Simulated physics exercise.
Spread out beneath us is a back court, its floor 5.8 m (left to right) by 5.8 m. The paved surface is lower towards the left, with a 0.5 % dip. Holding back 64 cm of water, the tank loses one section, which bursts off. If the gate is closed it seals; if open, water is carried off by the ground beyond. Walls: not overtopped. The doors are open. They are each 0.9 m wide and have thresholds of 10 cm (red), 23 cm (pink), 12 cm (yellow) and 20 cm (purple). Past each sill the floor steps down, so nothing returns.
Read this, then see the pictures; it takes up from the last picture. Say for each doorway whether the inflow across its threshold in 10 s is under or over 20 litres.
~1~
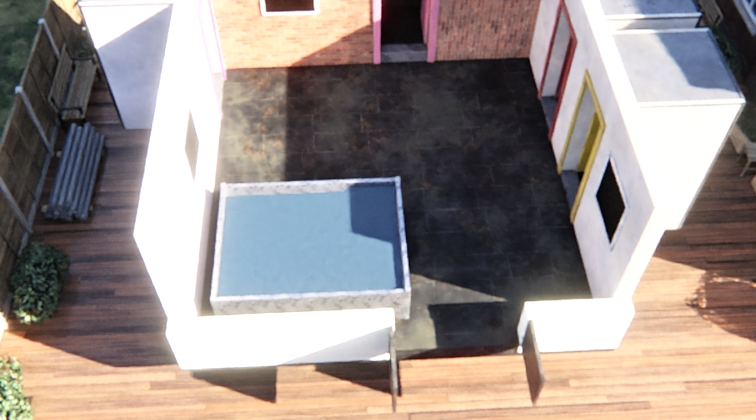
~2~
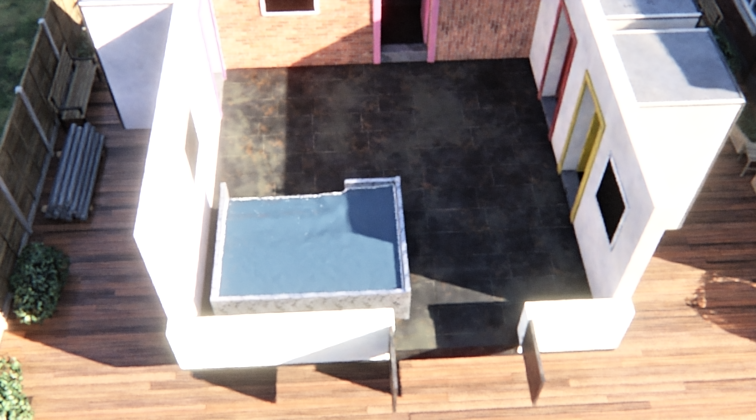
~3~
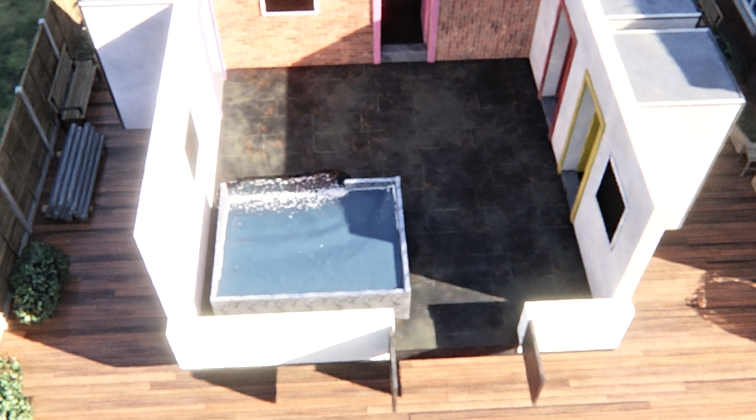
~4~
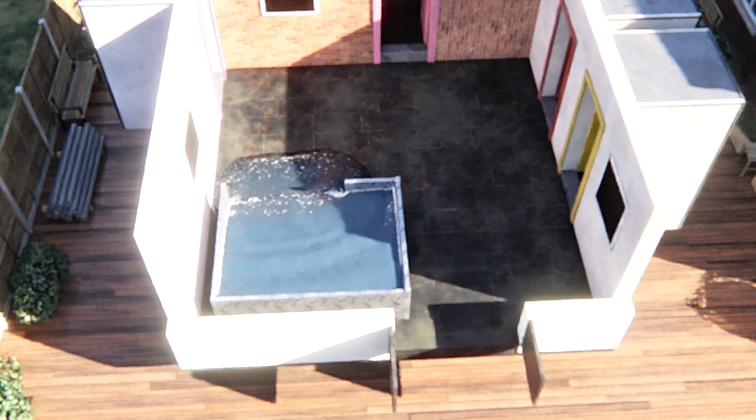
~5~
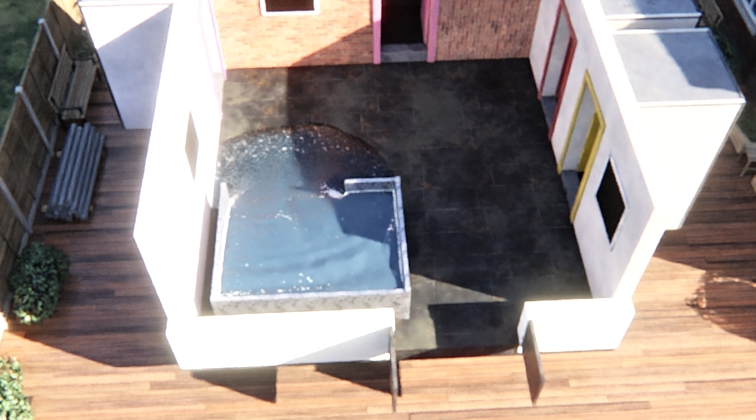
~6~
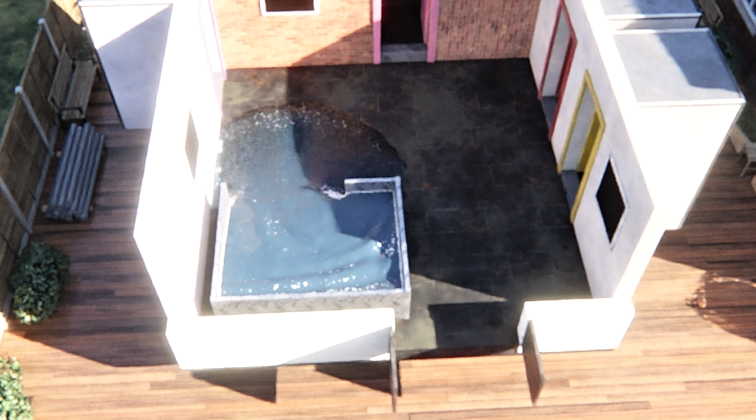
Red door: Beyond the set amount, pink door: Short of the set amount, yellow door: Short of the set amount, purple door: Beyond the set amount.
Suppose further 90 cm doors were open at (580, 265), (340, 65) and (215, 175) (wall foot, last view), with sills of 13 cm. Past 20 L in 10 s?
In turn: Below, above, above.
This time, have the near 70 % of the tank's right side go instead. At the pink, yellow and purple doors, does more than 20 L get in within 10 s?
At pink the amount is beneath the mark, at yellow it is higher than the mark, and at purple it is beneath the mark.
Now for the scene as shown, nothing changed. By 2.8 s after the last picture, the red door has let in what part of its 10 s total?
I'd say close to 0 percent.
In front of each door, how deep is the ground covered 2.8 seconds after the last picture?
Centimetres: Red 7 / pink 16 / yellow 0 / purple 31.
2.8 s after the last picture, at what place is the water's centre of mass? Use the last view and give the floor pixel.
I'd say somewhere around (323, 154).
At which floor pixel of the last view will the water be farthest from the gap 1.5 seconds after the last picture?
I'd put it close to (465, 60).
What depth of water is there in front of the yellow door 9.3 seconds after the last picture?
Depth: ~ 7.0 cm.
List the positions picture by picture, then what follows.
Still water, 64 cm deep, in the tank at (311, 239), in the first frame.
Water pours out on the tank's far side and has run 1.0 m, to a hidden place; typically 11 cm deep outside, 64 cm at the tank's back, in the second frame.
The front is at a hidden place, 1.2 m from the gap on the tank's far side; 1.5 m2 of floor is under water; 64 cm left at the back of the tank, in the third frame.
Water pours out on the tank's far side and has run 1.5 m, to (215, 179); typically 10 cm deep outside, 64 cm at the tank's back, in the fourth frame.
Water pours out on the tank's far side and has run 2.0 m, to (323, 128); typically 8 cm deep outside, 58 cm at the tank's back, in the fifth frame.
The front is at (316, 106), 2.5 m from the gap on the tank's far side; 6.0 m2 of floor is under water; 54 cm left at the back of the tank, in the sixth frame.
Then, 0.7 s after the last picture water covers 35 % of the floor and is deepest (43 cm) near (235, 69); red door not reached, pink door not reached, yellow door not reached, purple door 12 cm at the sill, 0 L in.
Then, 1.5 s after the last picture water covers 40 % of the floor and is deepest (51 cm) near (226, 69); red door not reached, pink door 17 cm at the sill, 0 L in, yellow door not reached, purple door 28 cm at the sill, 13 L in.
Then, 2.8 s after the last picture water covers 55 % of the floor and is deepest (32 cm) near (223, 96); red door 7 cm at the sill, 0 L in, pink door 16 cm at the sill, 0 L in, yellow door not reached, purple door 31 cm at the sill, 93 L in.
Then, 5.3 s after the last picture water covers 85 % of the floor and is deepest (22 cm) near (522, 58); red door 18 cm at the sill, 82 L in, pink door 11 cm at the sill, 0 L in, yellow door 11 cm at the sill, 0 L in, purple door 15 cm at the sill, 122 L in.
Then, 9.3 s after the last picture water covers 95 % of the floor and is deepest (14 cm) near (577, 326); red door 9 cm at the sill, 119 L in, pink door 11 cm at the sill, 0 L in, yellow door 7 cm at the sill, 0 L in, purple door 8 cm at the sill, 122 L in.
